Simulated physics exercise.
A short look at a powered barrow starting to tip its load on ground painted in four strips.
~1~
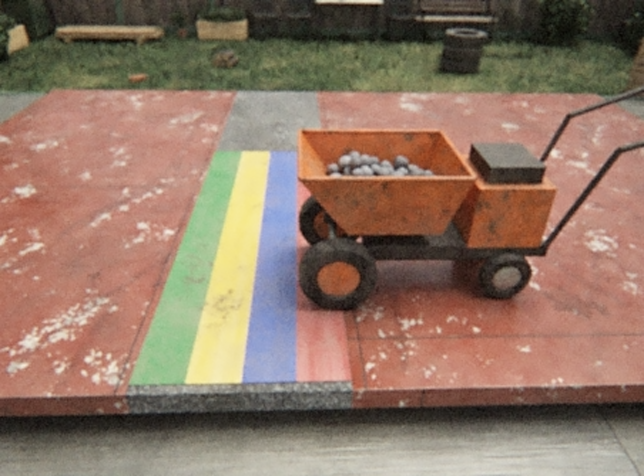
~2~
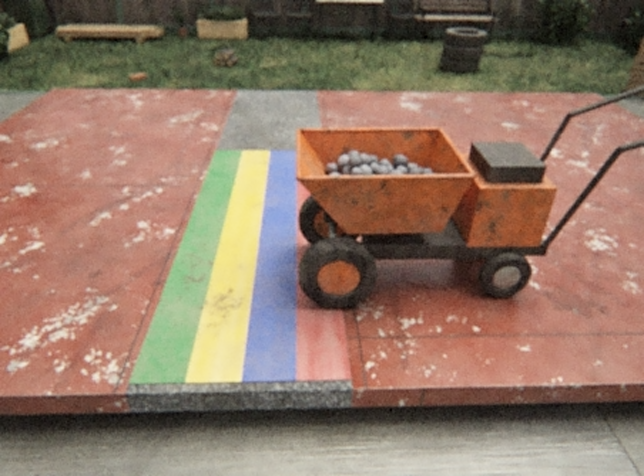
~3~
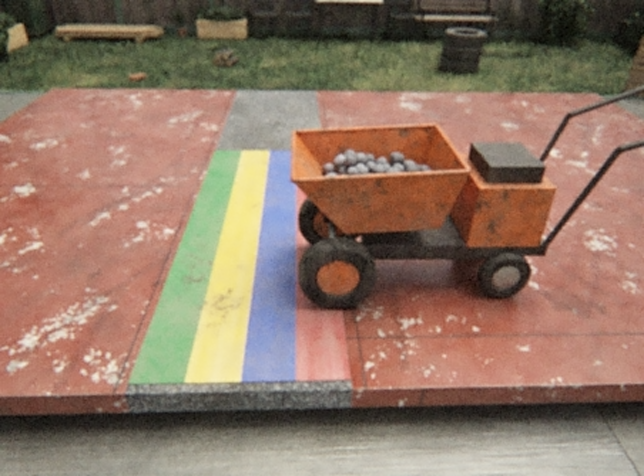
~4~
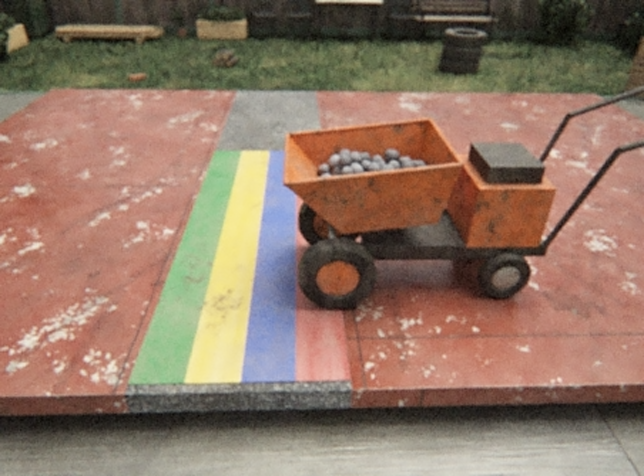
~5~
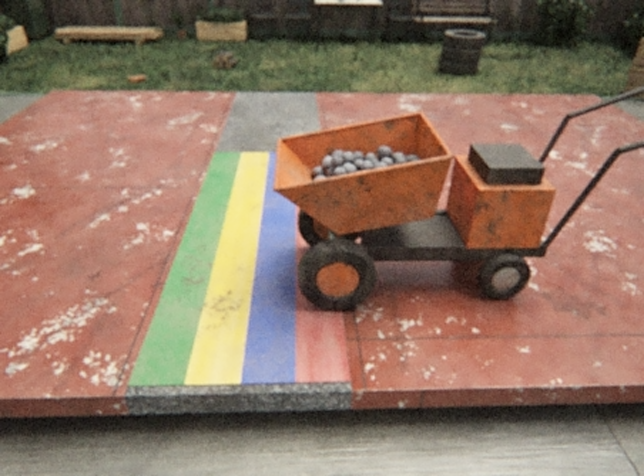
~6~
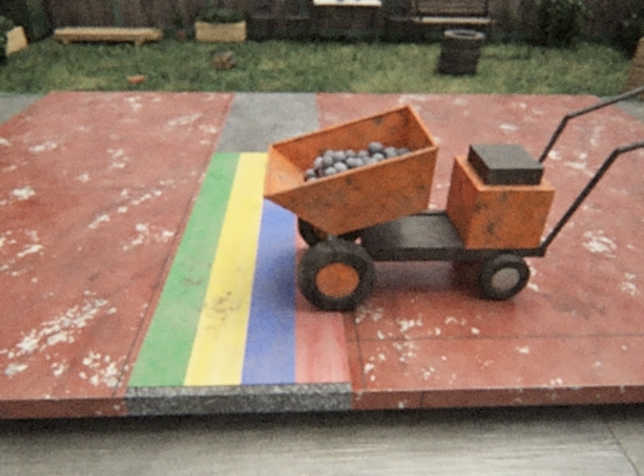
On a red, white-flecked platform in front of a grassy yard, an orange barrow holding round cobbles stands beside green, yellow, blue and red strips. Its skip sits level at first, then tilts slightly toward the left, its front lip lowering. The rear rises until the skip is clearly tipped, cobbles still inside.
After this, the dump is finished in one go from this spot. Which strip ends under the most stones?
The green one gets the largest share.
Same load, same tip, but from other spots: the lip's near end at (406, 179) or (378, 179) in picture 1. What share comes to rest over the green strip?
About 0 and 10 per cent.
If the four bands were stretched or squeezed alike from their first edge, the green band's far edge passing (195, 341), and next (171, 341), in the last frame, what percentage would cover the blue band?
The first gives 0 %, the second 0 %.
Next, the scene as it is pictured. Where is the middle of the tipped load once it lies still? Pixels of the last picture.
Roughly at (194, 274).
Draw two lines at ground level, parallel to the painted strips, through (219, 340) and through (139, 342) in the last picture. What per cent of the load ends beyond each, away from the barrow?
In turn 70 and 10 in a hundred.
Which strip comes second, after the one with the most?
Next in line is the yellow one.
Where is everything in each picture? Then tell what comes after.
The first frame shows lip of the skip at (300, 179), level; top of the load at (383, 174), round cobbles; red strip at (321, 333); blue strip at (272, 333); yellow strip at (222, 334); green strip at (172, 335).
The second frame shows lip of the skip at (298, 179), level; top of the load at (382, 173).
The third frame shows lip of the skip at (293, 181), tipped barely; top of the load at (393, 175).
The fourth frame shows lip of the skip at (285, 184), tipped a little; top of the load at (388, 173).
The fifth frame shows lip of the skip at (276, 190), tipped a little; top of the load at (381, 170).
The sixth frame shows lip of the skip at (265, 197), tipped clearly; top of the load at (372, 167); red strip at (320, 334); blue strip at (271, 335); yellow strip at (221, 336); green strip at (171, 337).
Soon after the last picture, skip tipped steeply; all in the skip.
A little later, skip tipped right over; most in the skip; a small part over the yellow strip; a small part over the green strip.
Later still, skip tipped right over; about a third in the skip; a small part over the yellow strip; about a third over the green strip; a small part off the paint.
At rest, skip tipped right over; about a third in the skip; none over the red strip; none over the blue strip; about a quarter over the yellow strip; about a third over the green strip; a small part off the paint.
